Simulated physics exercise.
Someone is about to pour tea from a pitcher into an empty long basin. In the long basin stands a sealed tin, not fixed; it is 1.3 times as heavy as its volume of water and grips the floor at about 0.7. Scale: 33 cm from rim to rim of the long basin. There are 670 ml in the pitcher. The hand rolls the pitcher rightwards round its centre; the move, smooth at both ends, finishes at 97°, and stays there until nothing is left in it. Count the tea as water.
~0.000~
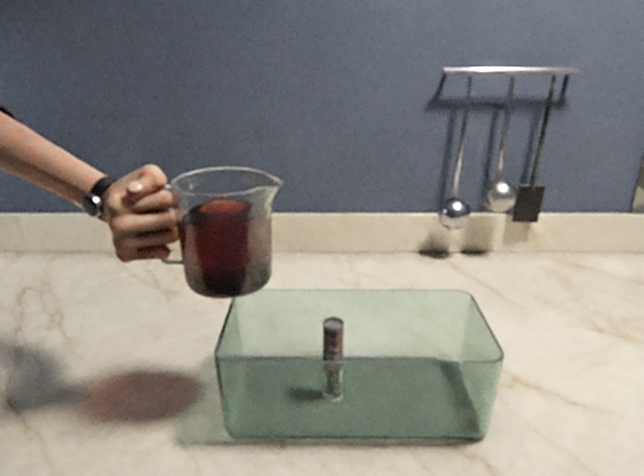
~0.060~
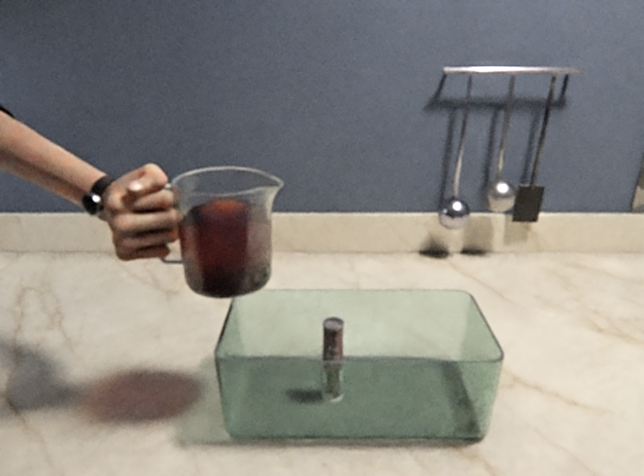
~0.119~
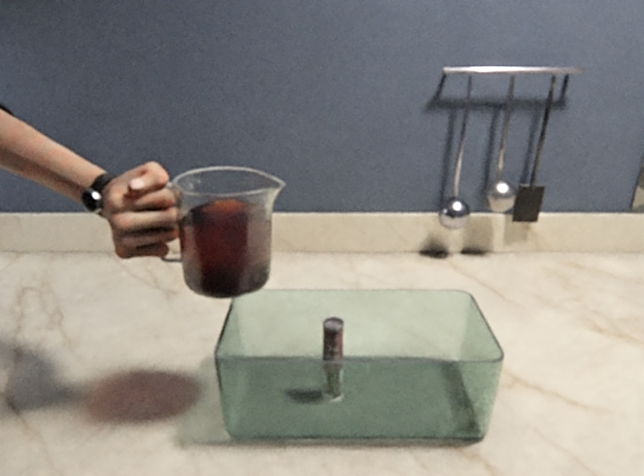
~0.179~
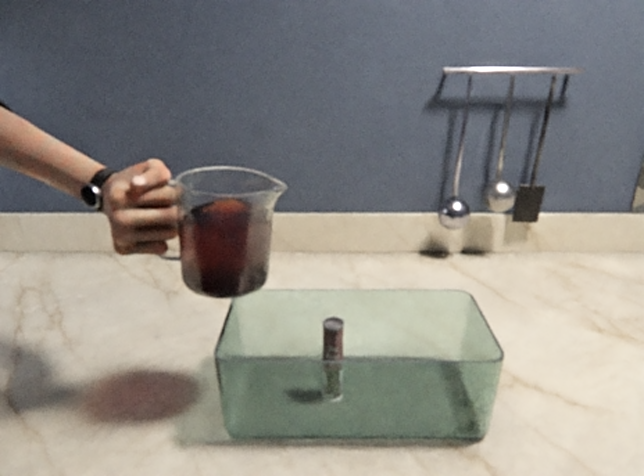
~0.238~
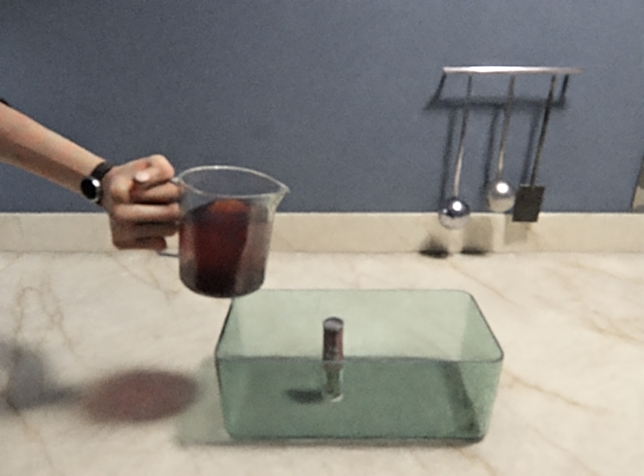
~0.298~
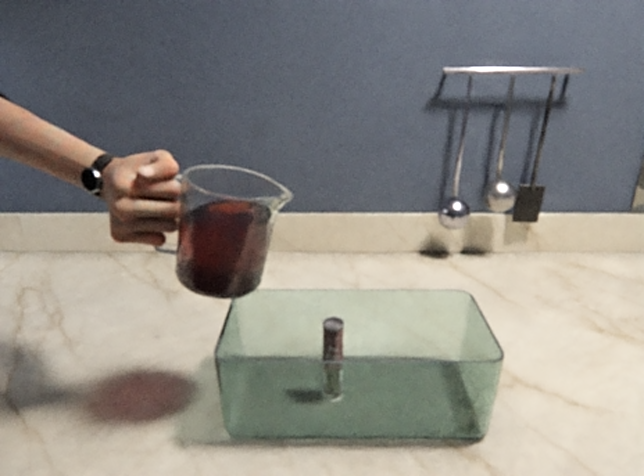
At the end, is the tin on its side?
The tin goes over.
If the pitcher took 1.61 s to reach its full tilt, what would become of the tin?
Then it falls.
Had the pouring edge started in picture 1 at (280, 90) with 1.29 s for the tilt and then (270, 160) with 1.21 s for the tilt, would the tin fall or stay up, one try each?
First it remains upright; then it topples.
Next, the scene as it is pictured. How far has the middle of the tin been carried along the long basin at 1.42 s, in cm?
About 2 cm.
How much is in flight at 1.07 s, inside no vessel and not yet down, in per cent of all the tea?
Some 20 per cent.
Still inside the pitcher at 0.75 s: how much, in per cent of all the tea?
Near 94 in a hundred.
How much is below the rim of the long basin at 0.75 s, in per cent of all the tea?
Near 0 in a hundred.
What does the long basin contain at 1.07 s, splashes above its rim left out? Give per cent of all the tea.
About 36 per cent.
By 0.75 s the tilt is 60° and 93 per cent is still to pour; the tin stands where it began.
By 1.07 s the tilt is 90° and 44 per cent is still to pour; the tin stands where it began.
By 1.42 s the tilt is 97° and 9 per cent is still to pour; the tin leans 21°.
By 1.79 s the tilt is 97° and 1 per cent is still to pour; the tin lies on its side.
At rest the tin lies on its side.
